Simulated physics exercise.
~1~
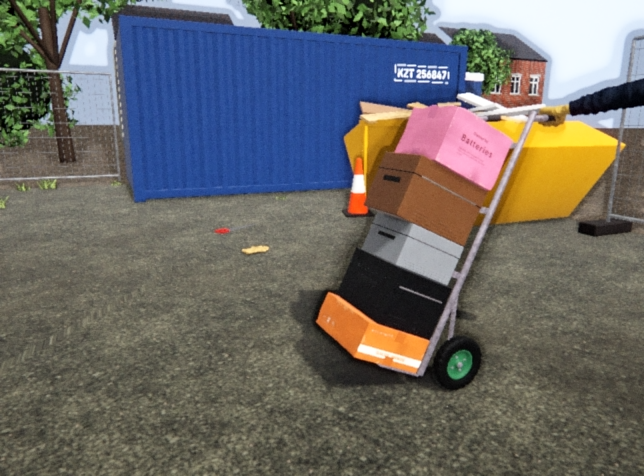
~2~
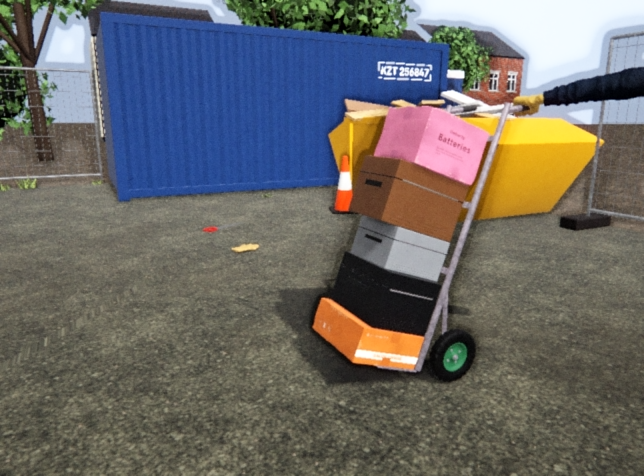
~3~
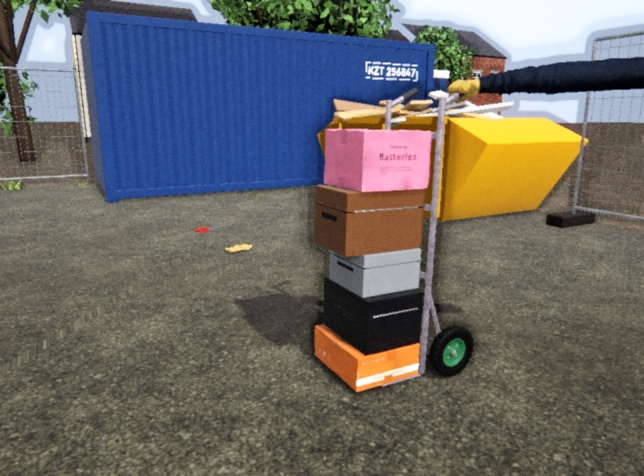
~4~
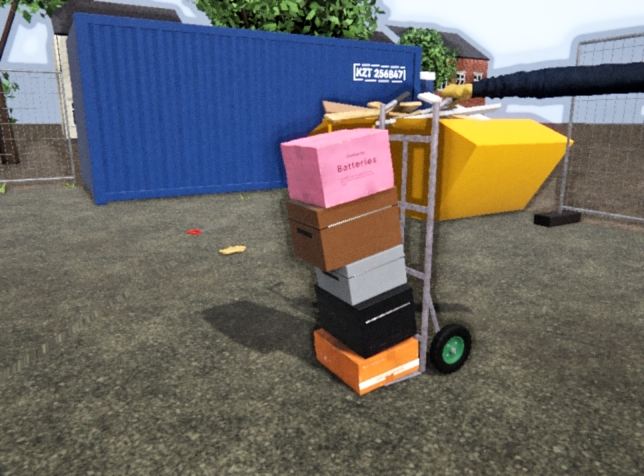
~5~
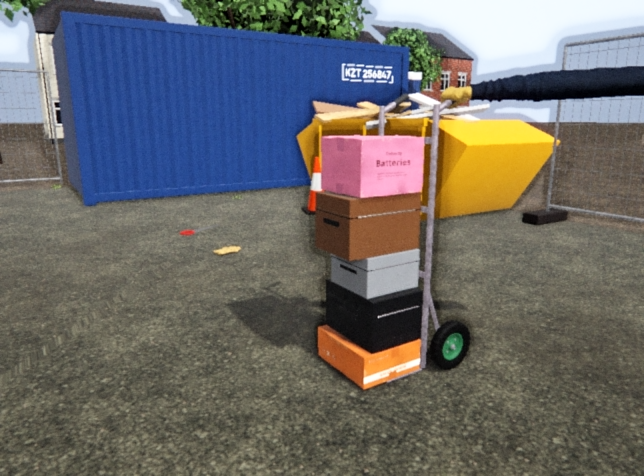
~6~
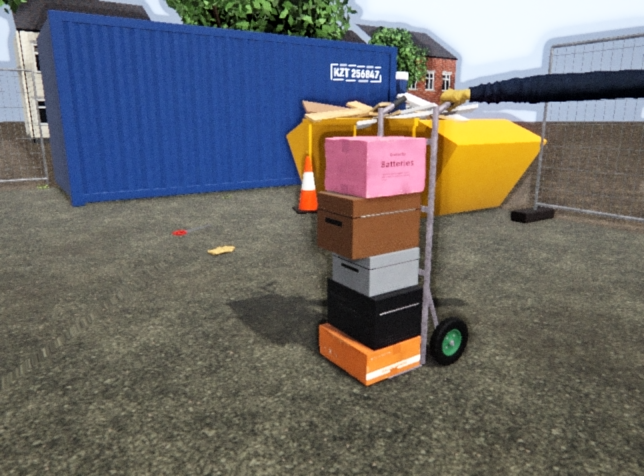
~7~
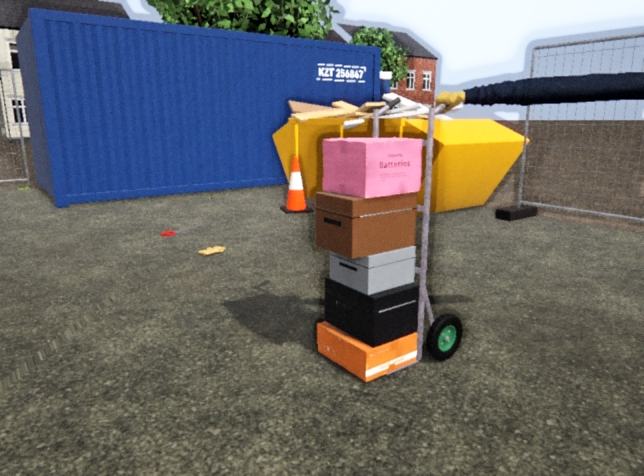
The clip opens on a hand truck leaning back to the right in a paved yard, a dark-sleeved arm holding its handle. Stacked on it are an orange parcel, then black, grey and brown toolboxes, with a pink parcel on top, before a blue container and a yellow skip. The arm swings the truck upright, and its plate comes down to the ground. The stack keeps tipping left, the pink parcel leaning out furthest. It then rocks back to the right and settles against the truck. At the end all five boxes stand stacked, none fallen, while the arm still holds the handle.
